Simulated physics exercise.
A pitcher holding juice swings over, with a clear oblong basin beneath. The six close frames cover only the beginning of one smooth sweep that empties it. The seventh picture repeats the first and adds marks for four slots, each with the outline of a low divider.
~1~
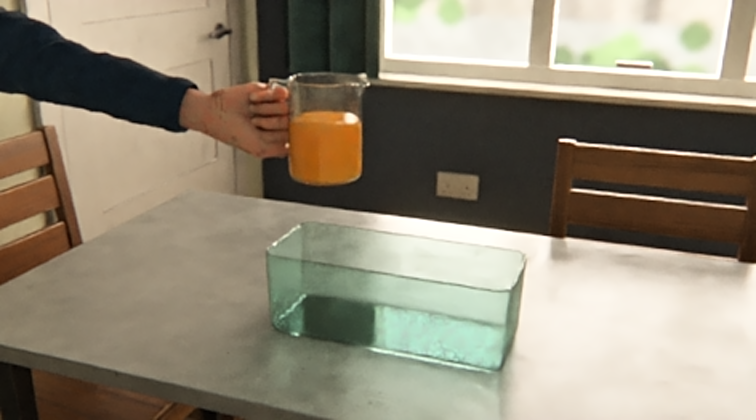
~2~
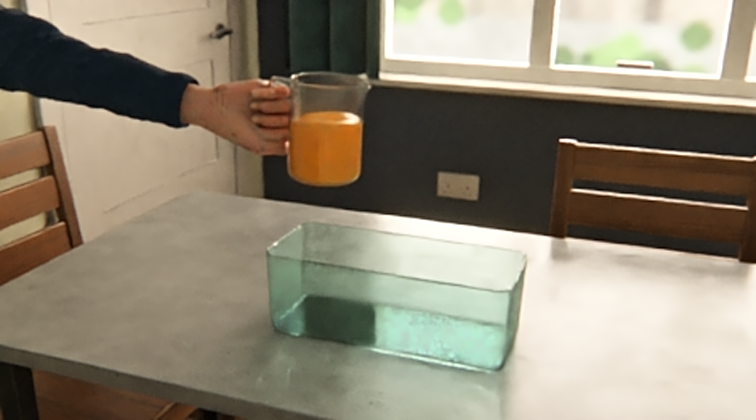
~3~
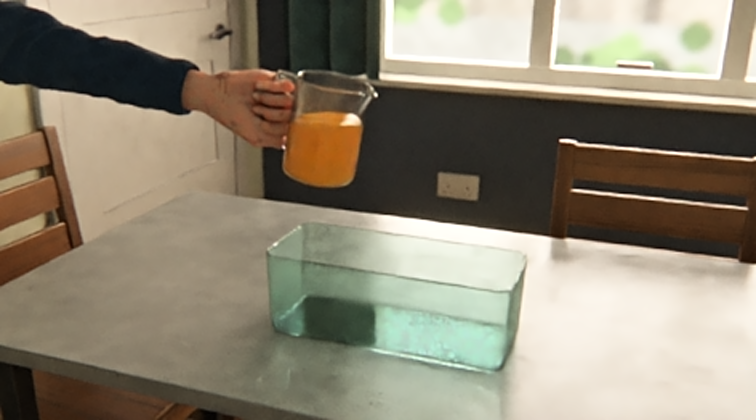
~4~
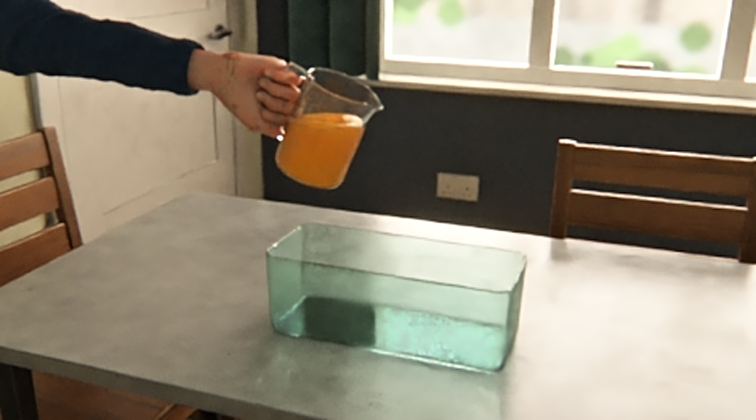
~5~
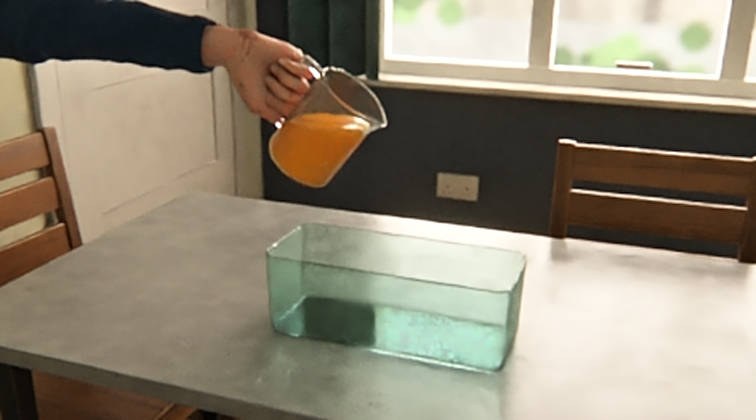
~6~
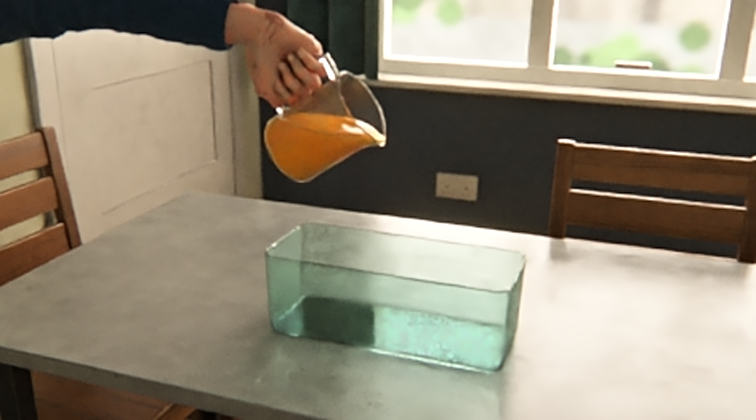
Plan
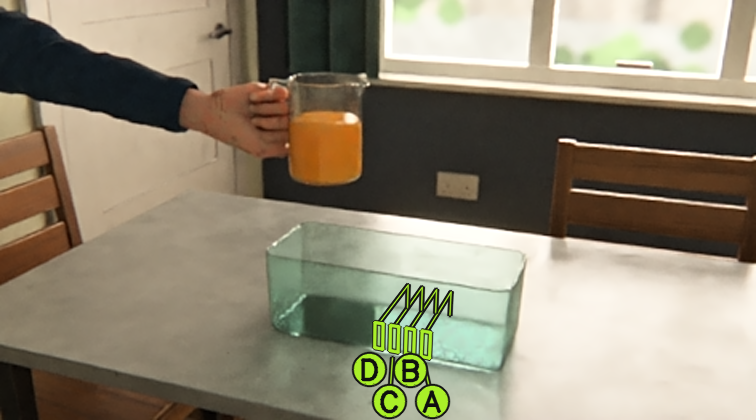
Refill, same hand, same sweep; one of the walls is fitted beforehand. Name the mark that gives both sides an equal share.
It is B.
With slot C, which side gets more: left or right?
The right side.
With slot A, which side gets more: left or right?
The left one.
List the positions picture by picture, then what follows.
In the first frame, upright, lip at (365, 85); basin from (273, 326) to (504, 370); nothing has left yet.
In the second frame, tipped about 3°, lip at (368, 87); nothing has left yet.
In the third frame, tipped about 11°, lip at (373, 95); nothing has left yet.
In the fourth frame, tipped about 23°, lip at (380, 108); nothing has left yet.
In the fifth frame, tipped about 38°, lip at (384, 125); nothing has left yet.
In the sixth frame, tipped about 56°, lip at (383, 143); nothing has left yet.
On the marked copy, A at (423, 363); B at (408, 360); C at (392, 357); D at (377, 354).
Choosing A, about 89 % ends left of the wall and 8 % right of it; 3 % is lost outside.
Choosing B, about 51 % ends left of the wall and 47 % right of it.
Choosing C, about 15 % ends left of the wall and 83 % right of it.
Choosing D, about 5 % ends left of the wall and 93 % right of it.
